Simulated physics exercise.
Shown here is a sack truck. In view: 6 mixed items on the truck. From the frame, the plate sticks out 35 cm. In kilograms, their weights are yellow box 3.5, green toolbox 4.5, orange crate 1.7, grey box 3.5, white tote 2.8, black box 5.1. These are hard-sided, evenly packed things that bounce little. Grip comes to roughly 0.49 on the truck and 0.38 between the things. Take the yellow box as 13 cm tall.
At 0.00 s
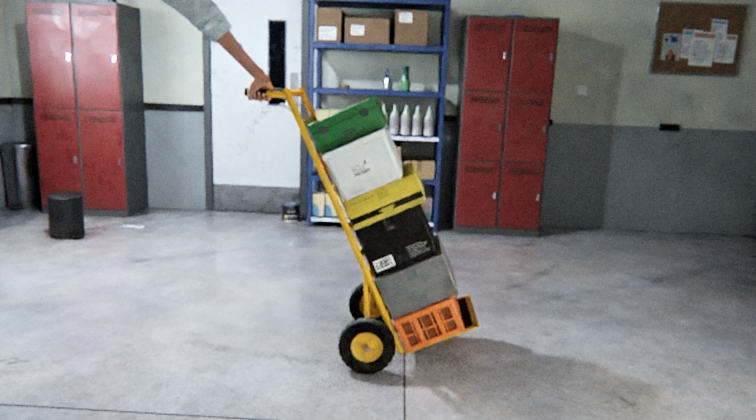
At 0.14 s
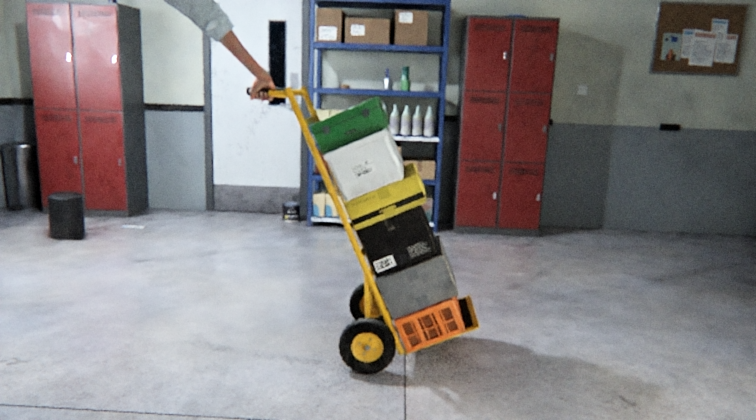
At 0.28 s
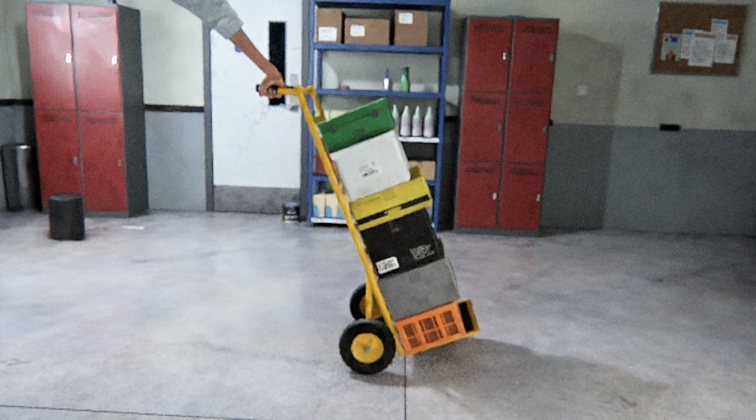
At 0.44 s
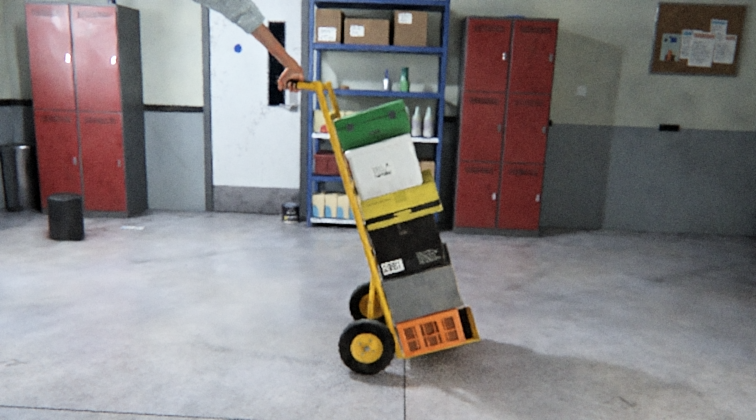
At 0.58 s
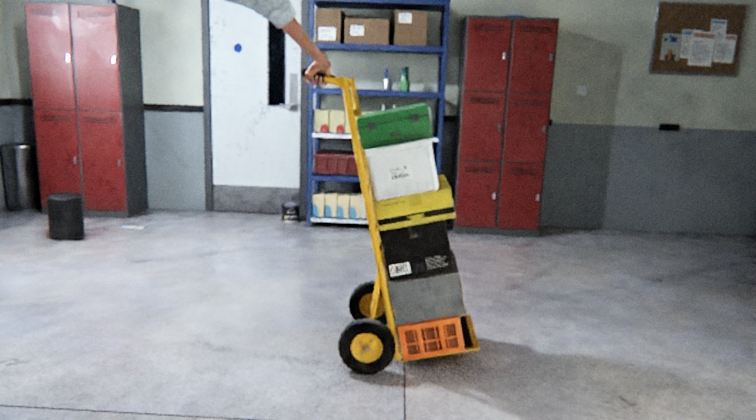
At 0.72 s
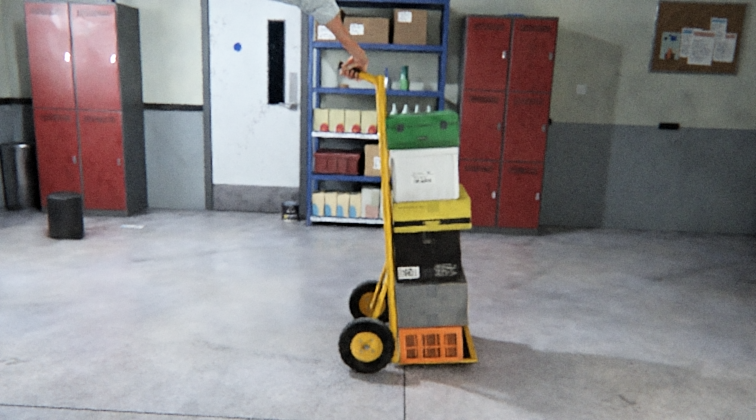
In a room with a pale concrete floor, seen side-on from a still camera, red lockers flank a white door and a blue shelving unit, with a noticeboard at right. A yellow sack truck leans back to the left, stacked with orange, grey, black, yellow, white and green containers from bottom to top. A hand gripping its handle stays put briefly, then swings it rightward, bringing the stack nearly upright while the wheels stay in place.
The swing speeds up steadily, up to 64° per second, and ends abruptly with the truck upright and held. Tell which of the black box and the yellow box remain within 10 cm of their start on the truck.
In the end the black box will be displaced. The yellow box will be displaced.
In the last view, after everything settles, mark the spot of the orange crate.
Near (479, 323).
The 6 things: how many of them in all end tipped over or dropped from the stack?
In total, 6.
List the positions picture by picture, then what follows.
In the first picture, truck 25° back; black box (396, 233); yellow box (386, 194).
In the second picture, truck 25° back; grey box (416, 274); white tote (367, 161).
In the third picture, truck 23° back; green toolbox (359, 124); orange crate (428, 311).
In the fourth picture, truck 18° back; grey box (421, 280); white tote (386, 162).
In the fifth picture, truck 13° back; green toolbox (395, 125); orange crate (429, 321).
In the sixth picture, truck 5° back; black box (426, 247); yellow box (430, 207).
After 1.42 s, truck upright; yellow box tipped 29° from how it sat near (513, 223); black box tipped 29° from how it sat near (486, 254); white tote tipped 29° from how it sat.
After 1.82 s, truck upright; yellow box, green toolbox, grey box, white tote and black box now dropped from the stack; orange crate on its side.
At rest (3.3 s), dropped from the stack, yellow box, green toolbox, grey box, white tote and black box; tipped over on the truck, orange crate. In the last view, black box near (568, 328), yellow box near (624, 328).
